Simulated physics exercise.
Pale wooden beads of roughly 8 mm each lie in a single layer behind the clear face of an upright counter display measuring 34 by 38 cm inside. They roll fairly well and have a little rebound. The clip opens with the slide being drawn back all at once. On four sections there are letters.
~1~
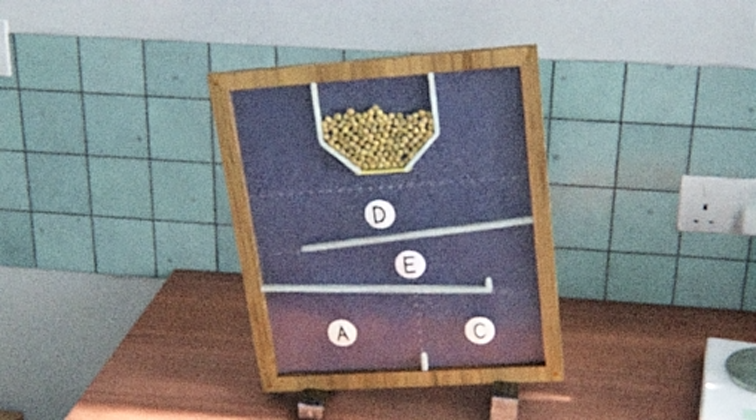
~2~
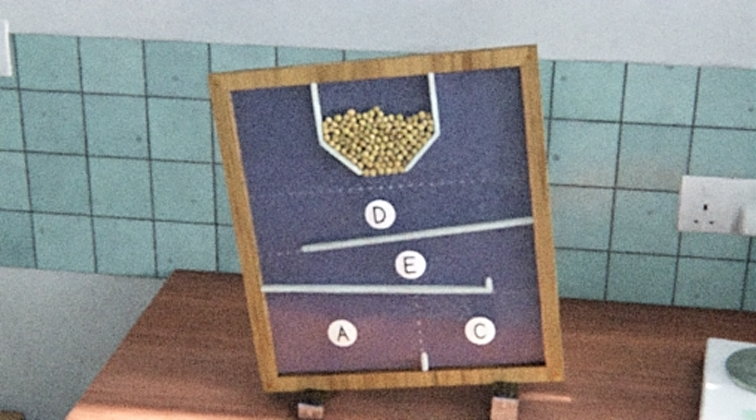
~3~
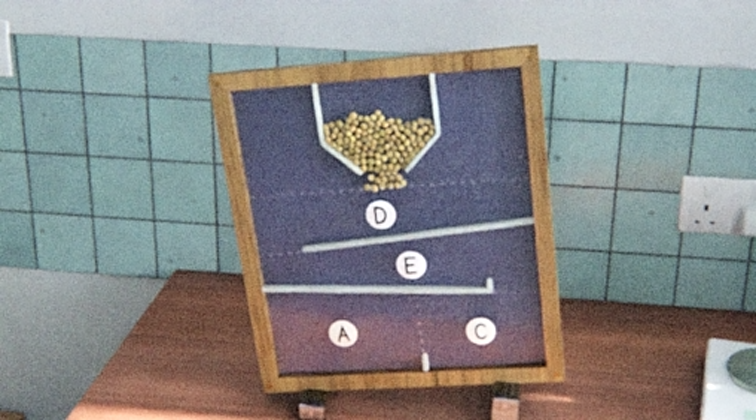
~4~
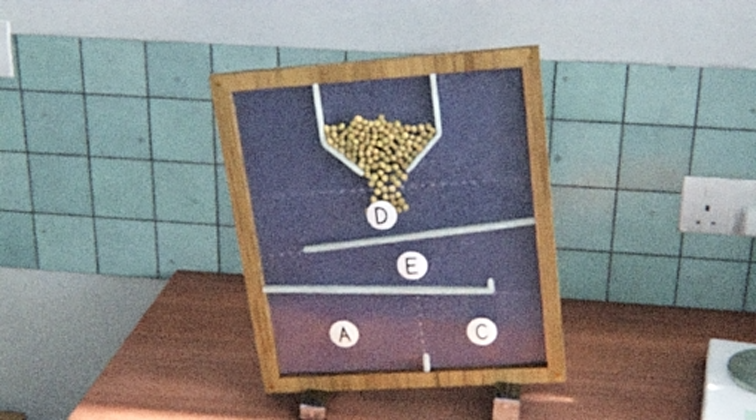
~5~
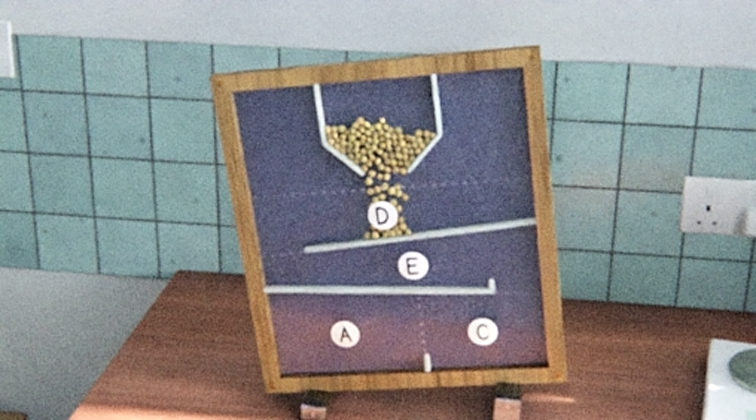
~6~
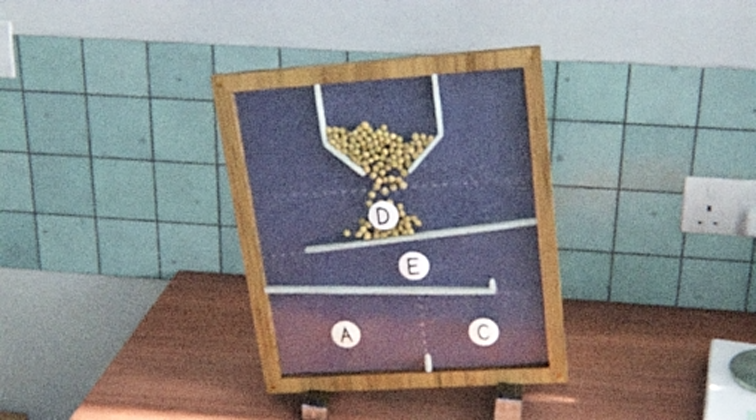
In the video, pale wooden beads sit in a funnel inside a tilted, wood-framed upright display, then pour through its bottom opening past the letter D onto a sloping ledge, where they pile up and begin spreading sideways.
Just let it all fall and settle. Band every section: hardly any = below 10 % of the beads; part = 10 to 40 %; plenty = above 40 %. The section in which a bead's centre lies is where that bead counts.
Section A = hardly any; section C = hardly any; section D = plenty; section E = plenty.
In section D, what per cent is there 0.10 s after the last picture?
The share there is close to 60 per cent.
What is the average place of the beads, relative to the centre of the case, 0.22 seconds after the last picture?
Left about 3 cm, up about 1 cm.
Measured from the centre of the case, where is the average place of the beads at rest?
Some 7 cm left and 3 cm below.
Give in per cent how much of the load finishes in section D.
About 55 %.
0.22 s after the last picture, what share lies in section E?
Share: Near 10 %.
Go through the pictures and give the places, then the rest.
The first frame shows tilted 8° anticlockwise; about 120 beads; beads centred (377, 136); A (342, 333), C (480, 331), D (380, 214), E (410, 265); slide (357, 172) to (409, 168).
The second frame shows beads centred (378, 140); 6 out, bottom bead (366, 173).
The third frame shows beads centred (381, 142); 14 out, bottom bead (375, 188).
The fourth frame shows beads centred (381, 155); 27 out, bottom bead (376, 213).
The fifth frame shows beads centred (381, 167); 36 out, bottom bead (367, 235).
The sixth frame shows beads centred (382, 173); 46 out, bottom bead (368, 236); wall ends (308, 250), (492, 282), (427, 357), (316, 81) to (363, 173), (411, 170) to (434, 71).
Then, 0.10 s after the last picture, the beads' middle is 2 cm left of and 4 cm above the centre; D 60 %.
Then, 0.22 s after the last picture, the beads' middle is 3 cm left of and 1 cm above the centre; D 80 %, E 10 %.
Then, 0.45 s after the last picture, the beads' middle is 5 cm left of and 2 cm below the centre; D 75 %, E 30 %.
All still 1.4 s after it, A 0 %, C 0 %, D 55 %, E 45 %.
